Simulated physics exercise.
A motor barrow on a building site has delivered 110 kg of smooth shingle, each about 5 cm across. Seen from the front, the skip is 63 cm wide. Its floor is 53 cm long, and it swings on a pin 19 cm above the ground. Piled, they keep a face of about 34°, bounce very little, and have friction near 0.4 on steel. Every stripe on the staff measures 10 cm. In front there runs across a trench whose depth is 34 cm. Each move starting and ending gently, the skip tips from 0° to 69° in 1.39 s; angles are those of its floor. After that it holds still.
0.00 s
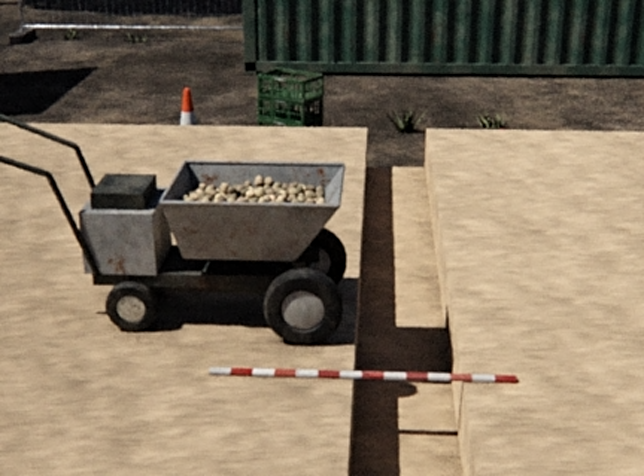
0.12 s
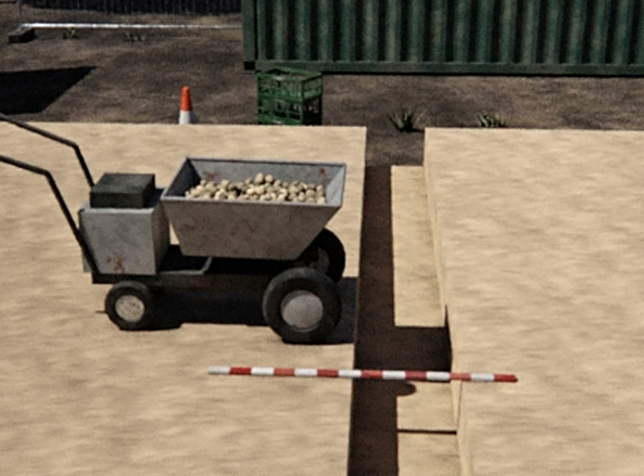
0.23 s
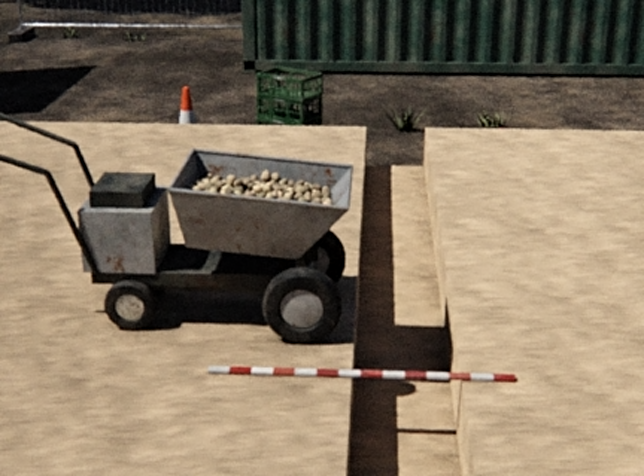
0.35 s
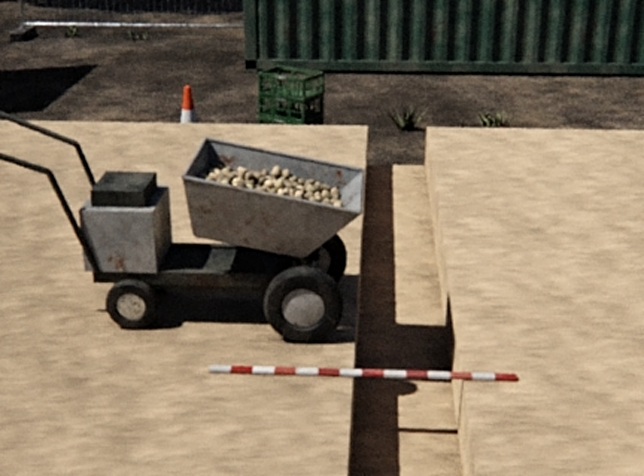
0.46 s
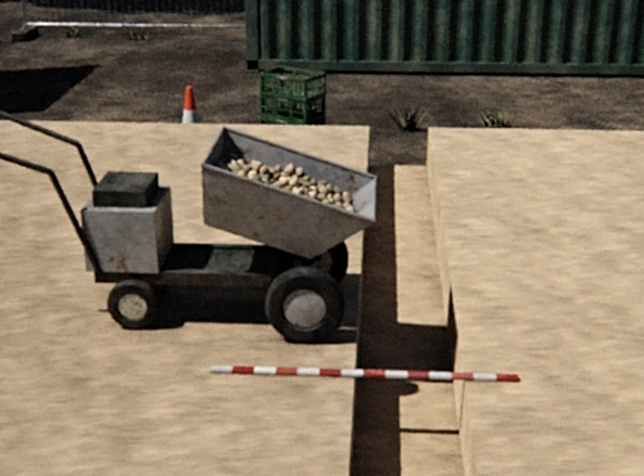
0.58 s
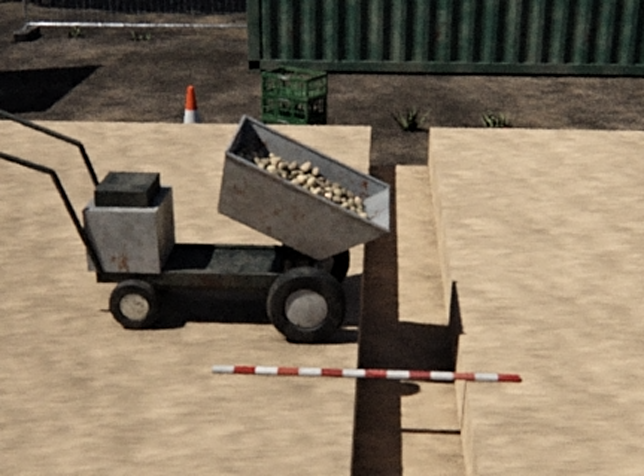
The grey skip of a motor barrow, loaded with pale rounded stones, starts level and tilts steadily forward to the right, its rear rising and its lip reaching over the trench edge, while the wheeled base stays in place.
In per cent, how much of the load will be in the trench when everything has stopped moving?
Around 58 per cent of it.
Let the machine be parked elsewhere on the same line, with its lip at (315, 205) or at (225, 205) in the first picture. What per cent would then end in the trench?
I'd say some 90 per cent and some 75 per cent.
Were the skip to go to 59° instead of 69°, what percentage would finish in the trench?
Roughly 50% would end there.
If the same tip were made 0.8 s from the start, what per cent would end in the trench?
It would be near 45 percent.
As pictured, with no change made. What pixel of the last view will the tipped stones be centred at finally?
Roughly at pixel (449, 360).
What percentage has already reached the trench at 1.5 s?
By that moment, roughly 20 per cent of the load.
After 1.0 s the floor is at 58°; 100 % in the skip; the foremost stones are at (413, 255).
After 1.5 s the floor is at 69°; 59 % in the skip, 20 % in the trench, 21 % past the trench; the foremost stones are at (514, 318).
After 1.8 s the floor is at 69°; 27 % in the skip, 32 % in the trench, 41 % past the trench; the foremost stones are at (599, 316).
After 3.8 s the floor is at 69°; 0 % in the skip, 58 % in the trench, 42 % past the trench; the foremost stones are past the picture's edge.
